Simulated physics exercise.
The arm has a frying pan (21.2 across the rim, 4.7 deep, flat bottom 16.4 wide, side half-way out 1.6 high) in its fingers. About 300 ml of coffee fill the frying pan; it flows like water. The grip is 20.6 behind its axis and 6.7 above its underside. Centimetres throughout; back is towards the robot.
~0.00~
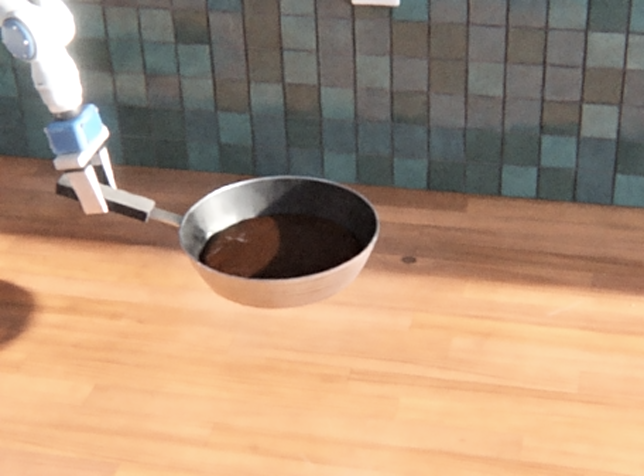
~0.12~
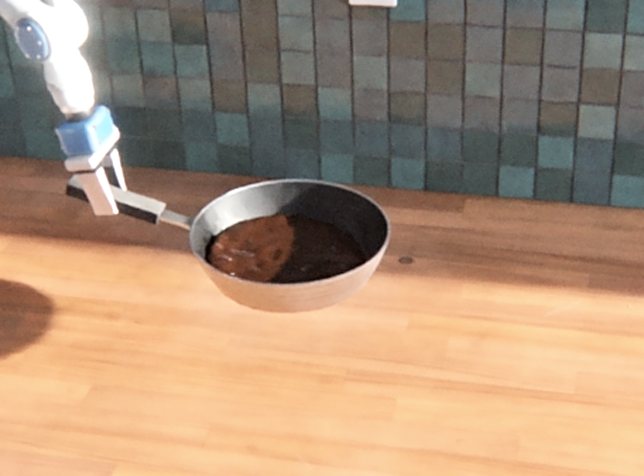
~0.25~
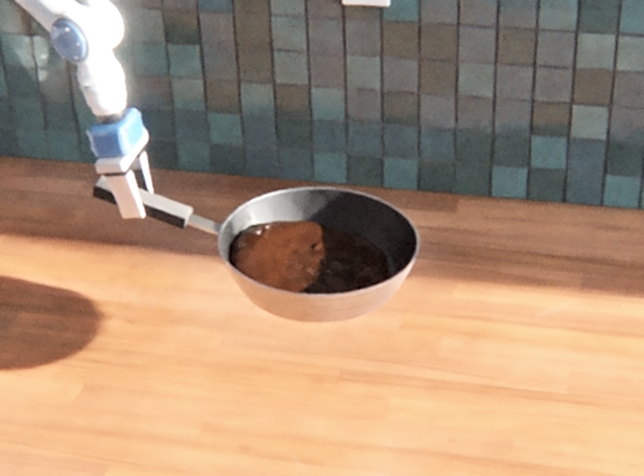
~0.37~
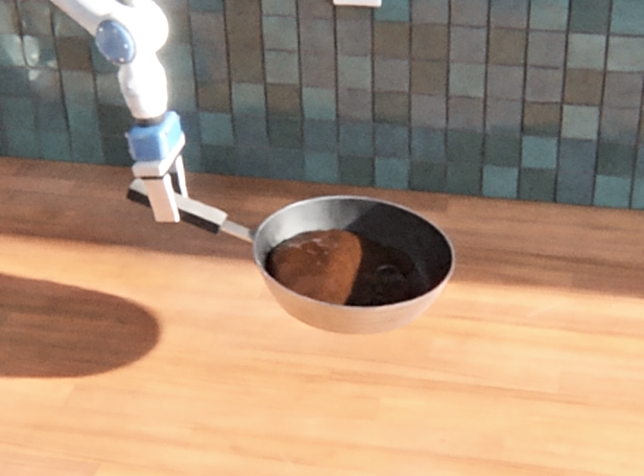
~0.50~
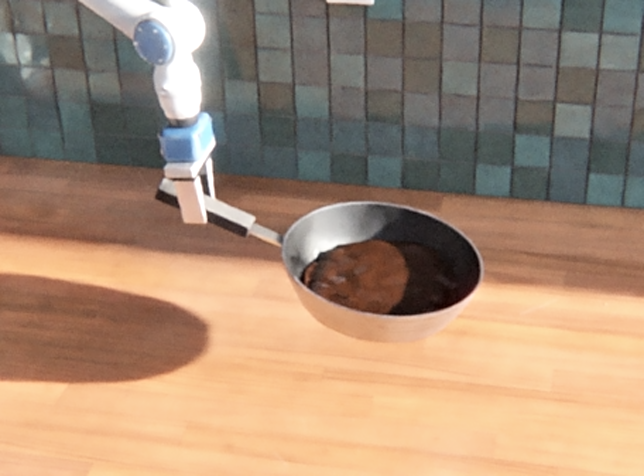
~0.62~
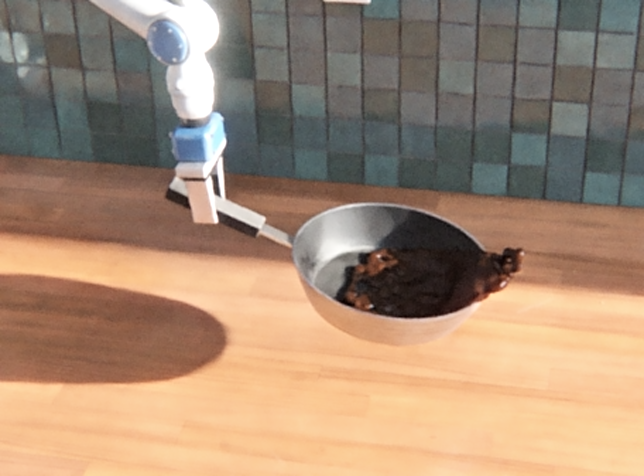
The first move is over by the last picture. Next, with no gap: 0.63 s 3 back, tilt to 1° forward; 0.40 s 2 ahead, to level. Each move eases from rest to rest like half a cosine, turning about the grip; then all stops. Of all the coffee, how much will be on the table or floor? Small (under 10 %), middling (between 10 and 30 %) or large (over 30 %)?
A middling share, between 10 and 30 %, ends on the table or floor.
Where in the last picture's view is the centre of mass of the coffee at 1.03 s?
Near (364, 271).
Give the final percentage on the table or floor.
Near 16 %.
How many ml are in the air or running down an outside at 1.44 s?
About 0 ml.
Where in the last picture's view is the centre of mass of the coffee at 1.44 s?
Around (373, 267).
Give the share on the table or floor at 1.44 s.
About 16 %.
After 1.03 s, tilted 3° forward, liquid up to 14 above the table; 250 ml in the frying pan, 45 ml on the table or floor.
After 1.44 s, level, liquid up to 14 above the table; 250 ml in the frying pan, 45 ml on the table or floor.
After 1.85 s, level, liquid up to 14 above the table; 250 ml in the frying pan, 45 ml on the table or floor.
After 2.65 s, level, liquid up to 14 above the table; 250 ml in the frying pan, 45 ml on the table or floor.
In the end, 250 ml in the frying pan, 45 ml on the table or floor. That is 16 % on the table or floor.
